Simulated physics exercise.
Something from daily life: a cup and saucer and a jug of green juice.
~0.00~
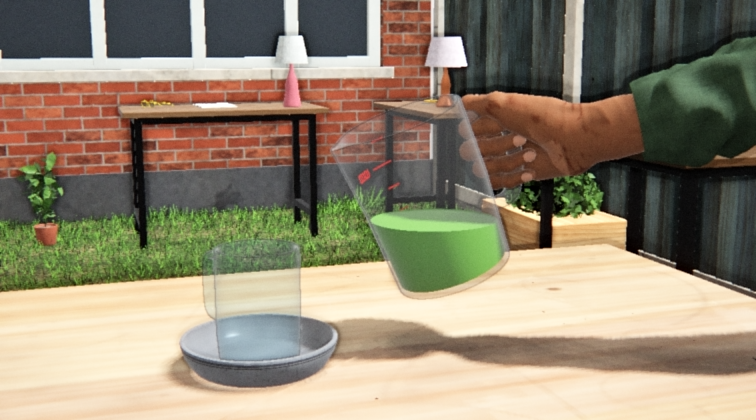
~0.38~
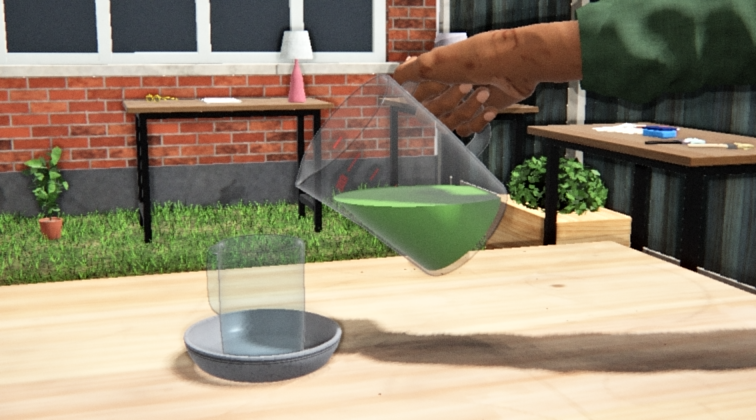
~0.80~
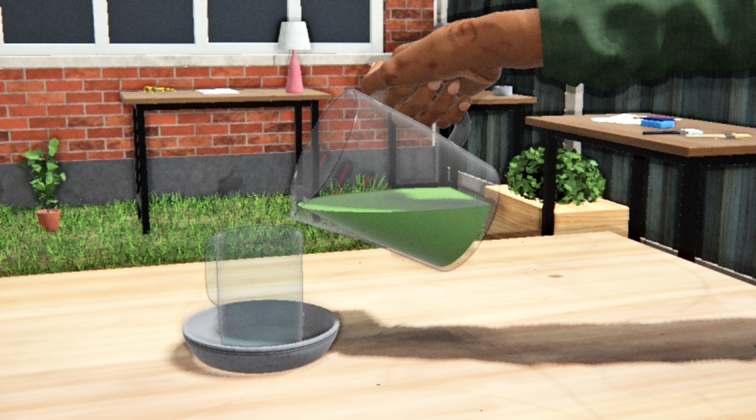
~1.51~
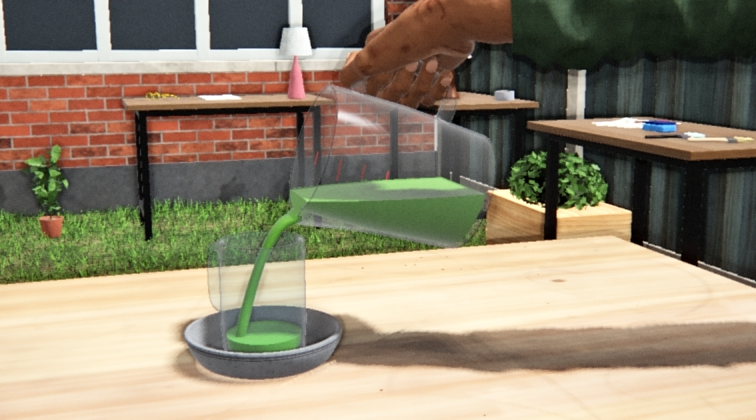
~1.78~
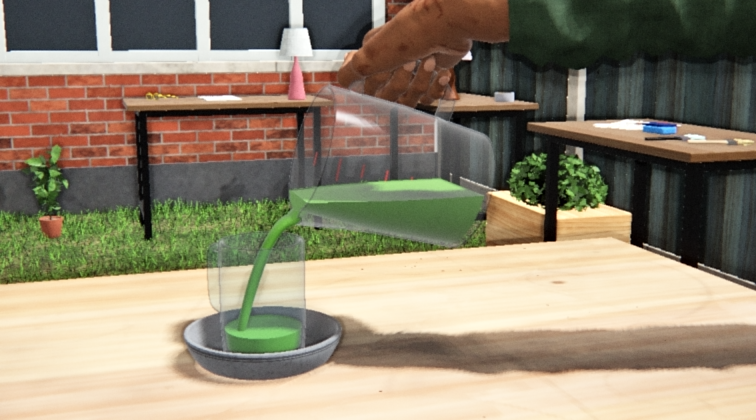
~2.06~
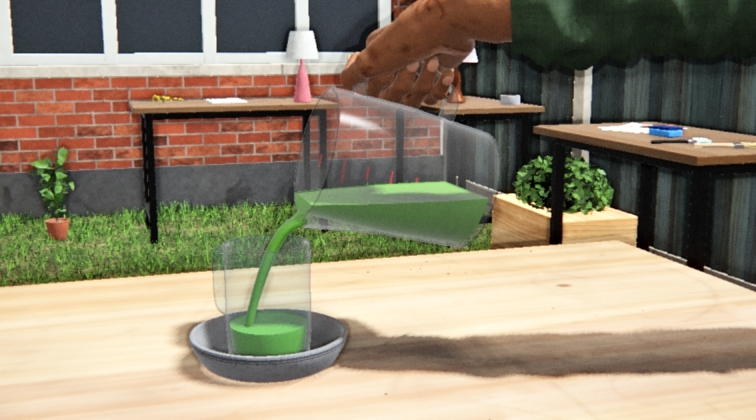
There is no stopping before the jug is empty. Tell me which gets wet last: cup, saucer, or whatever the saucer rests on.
Saucer takes the excess.
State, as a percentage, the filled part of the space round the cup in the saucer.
The saucer ends up around 40 per cent full.
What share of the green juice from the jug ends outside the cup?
It works out to around 15 percent.
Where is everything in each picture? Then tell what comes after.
A hand has the jug; jug (426, 193) tipped 20° with all of its load; cup (258, 299) empty; saucer (274, 367) dry, in the first frame.
The jug is tipped; jug (403, 176) tipped 50° with all of its load; cup (262, 294) empty, in the second frame.
The jug is tipped; jug (393, 182) tipped 60° with all of its load; cup (260, 285) empty, in the third frame.
The stream is running; jug (389, 170) tipped 70° with nearly all of its load; cup nearly empty, surface at (264, 334), in the fourth frame.
The stream is running; jug (388, 170) tipped 75° with nearly all of its load; cup (263, 292) nearly empty, in the fifth frame.
The stream is running; jug (392, 170) tipped 75° with about three quarters of its load; cup about a quarter full, surface at (269, 323); saucer (284, 362) dry, in the sixth frame.
Around 4.1 s, the cup is about two thirds full; the saucer is dry.
Around 5.7 s, the cup is full to the brim; the saucer is wet, with room to spare.
Around 7.6 s, the cup is full to the brim; the saucer is wet, with room to spare.
